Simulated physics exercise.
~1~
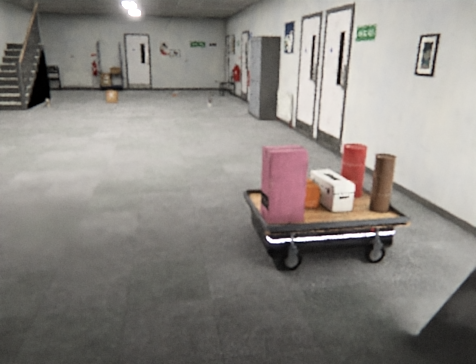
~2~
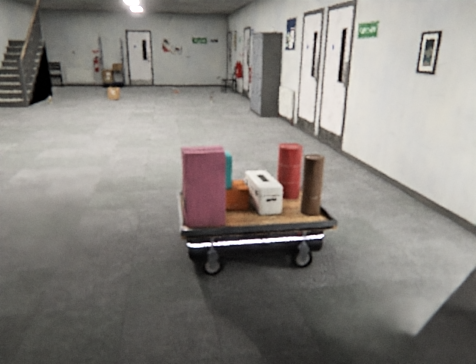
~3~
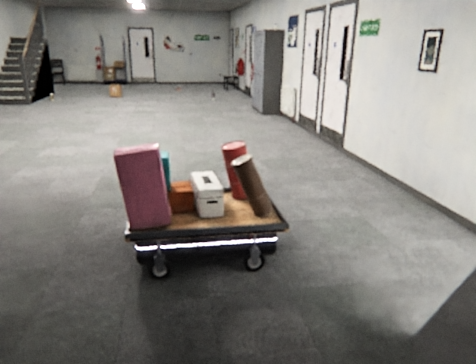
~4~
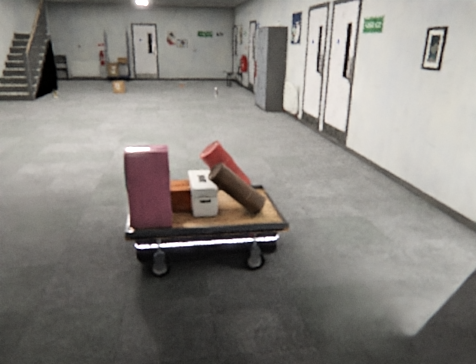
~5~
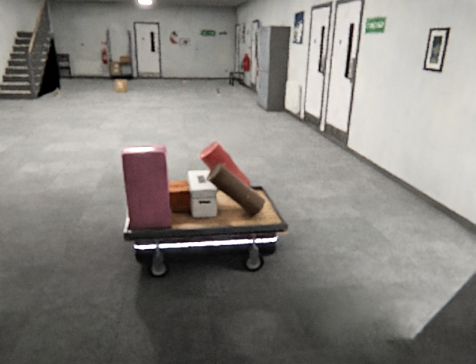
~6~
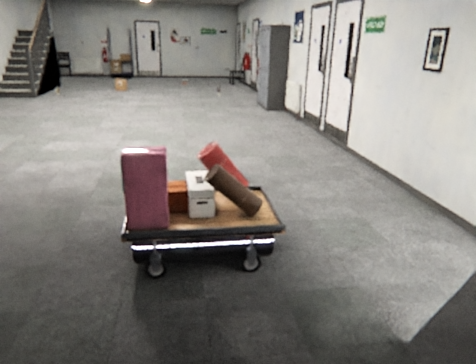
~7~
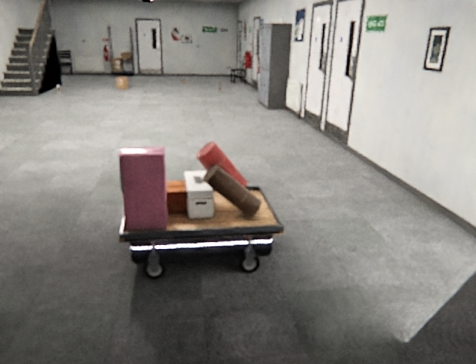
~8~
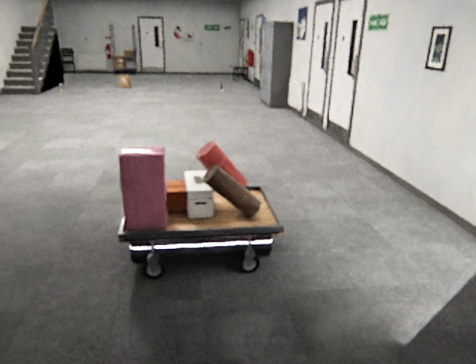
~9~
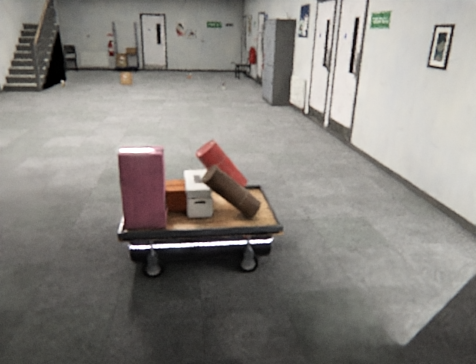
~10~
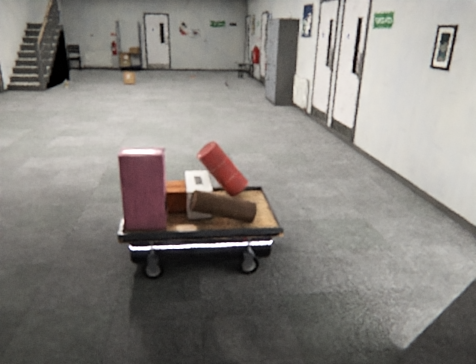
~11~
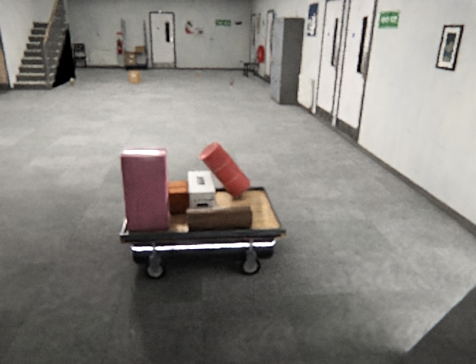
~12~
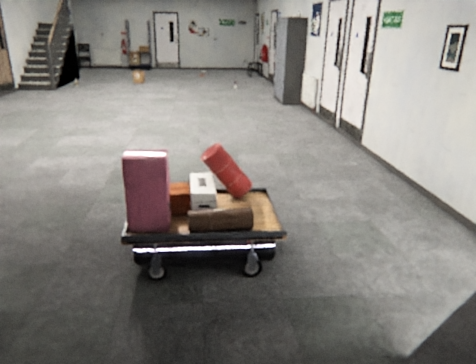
Loaded flat cart rolling left across a grey hall and stopping, its red and brown canisters tipping over beside an upright pink box.
